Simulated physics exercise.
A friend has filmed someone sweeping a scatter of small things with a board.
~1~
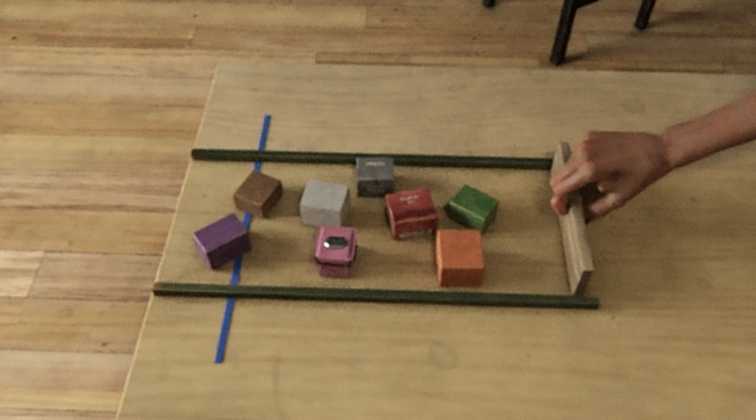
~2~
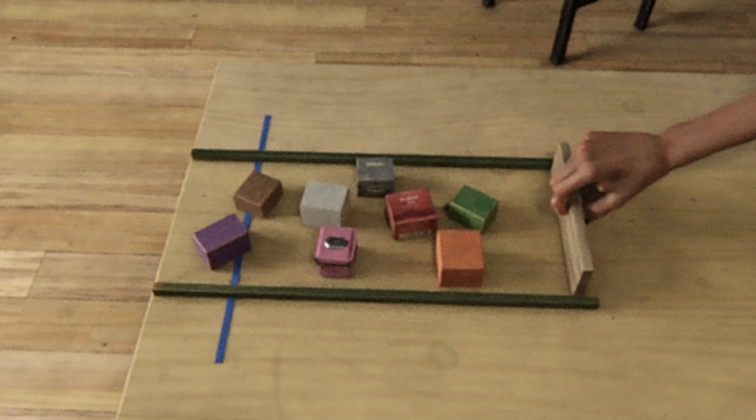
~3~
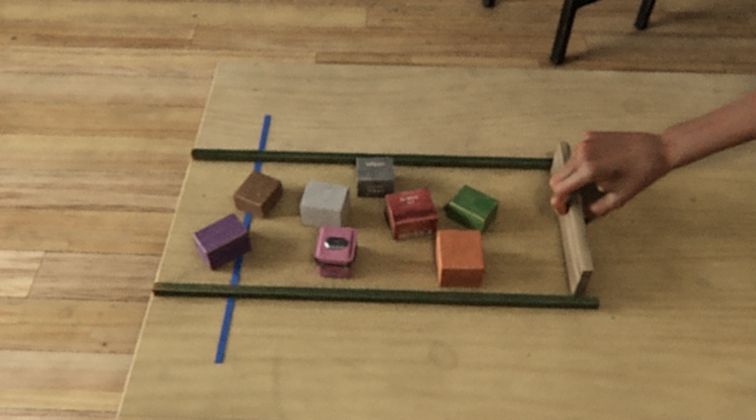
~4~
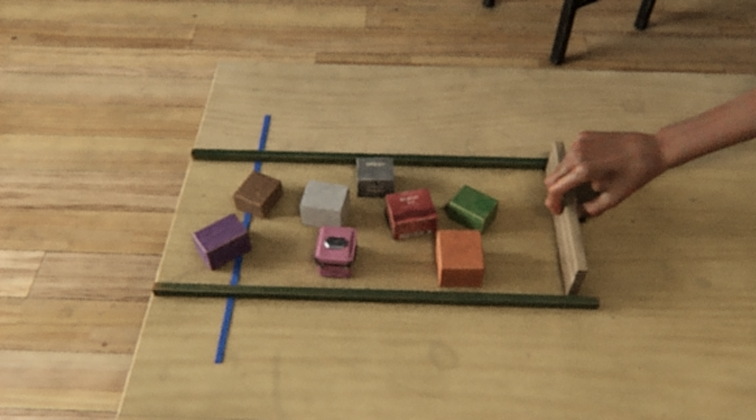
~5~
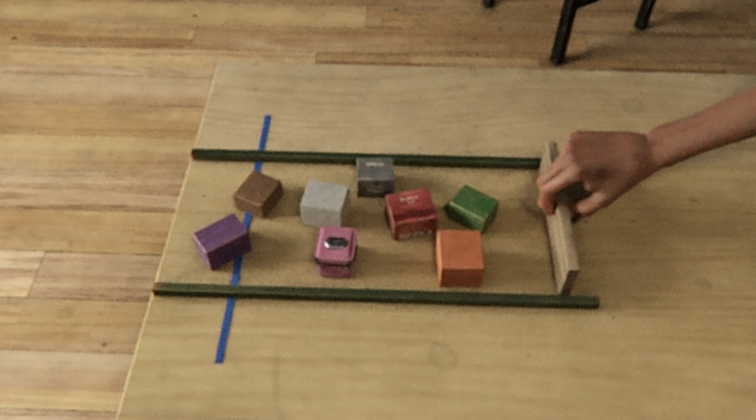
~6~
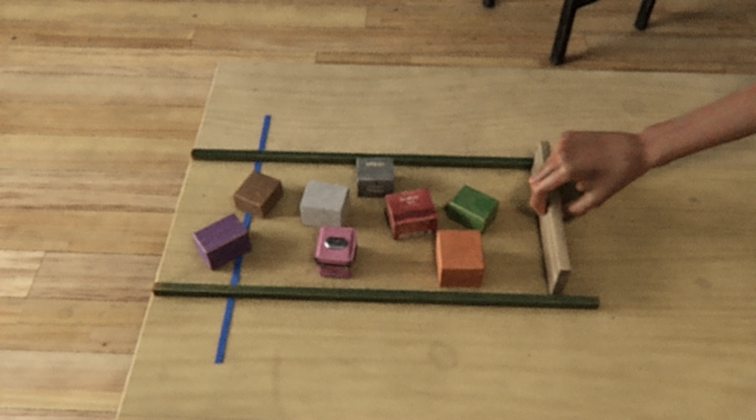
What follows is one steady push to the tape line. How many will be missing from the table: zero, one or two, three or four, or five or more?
In the end the number that fall off is one or two.
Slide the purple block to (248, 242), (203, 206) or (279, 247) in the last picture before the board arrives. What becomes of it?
Place by place, it drops off; falls; drops off.
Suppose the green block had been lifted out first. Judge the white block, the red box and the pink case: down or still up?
The white block holds on; the red box survives; the pink case remains up.
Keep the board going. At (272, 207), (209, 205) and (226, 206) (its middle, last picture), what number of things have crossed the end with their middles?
In that order 1, 5 and 5.
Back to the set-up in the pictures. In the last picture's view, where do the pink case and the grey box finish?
The pink case at (170, 261), the grey box at (235, 173).
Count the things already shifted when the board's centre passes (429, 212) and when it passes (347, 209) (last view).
The counts are 5 and 7.
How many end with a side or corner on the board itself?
That makes 3.
A little later, none off yet; purple block at rest near (223, 242); brown block at rest near (258, 194); white block shifted a little near (313, 205).
When it is over, the number that fall off is one or two; down, purple block.
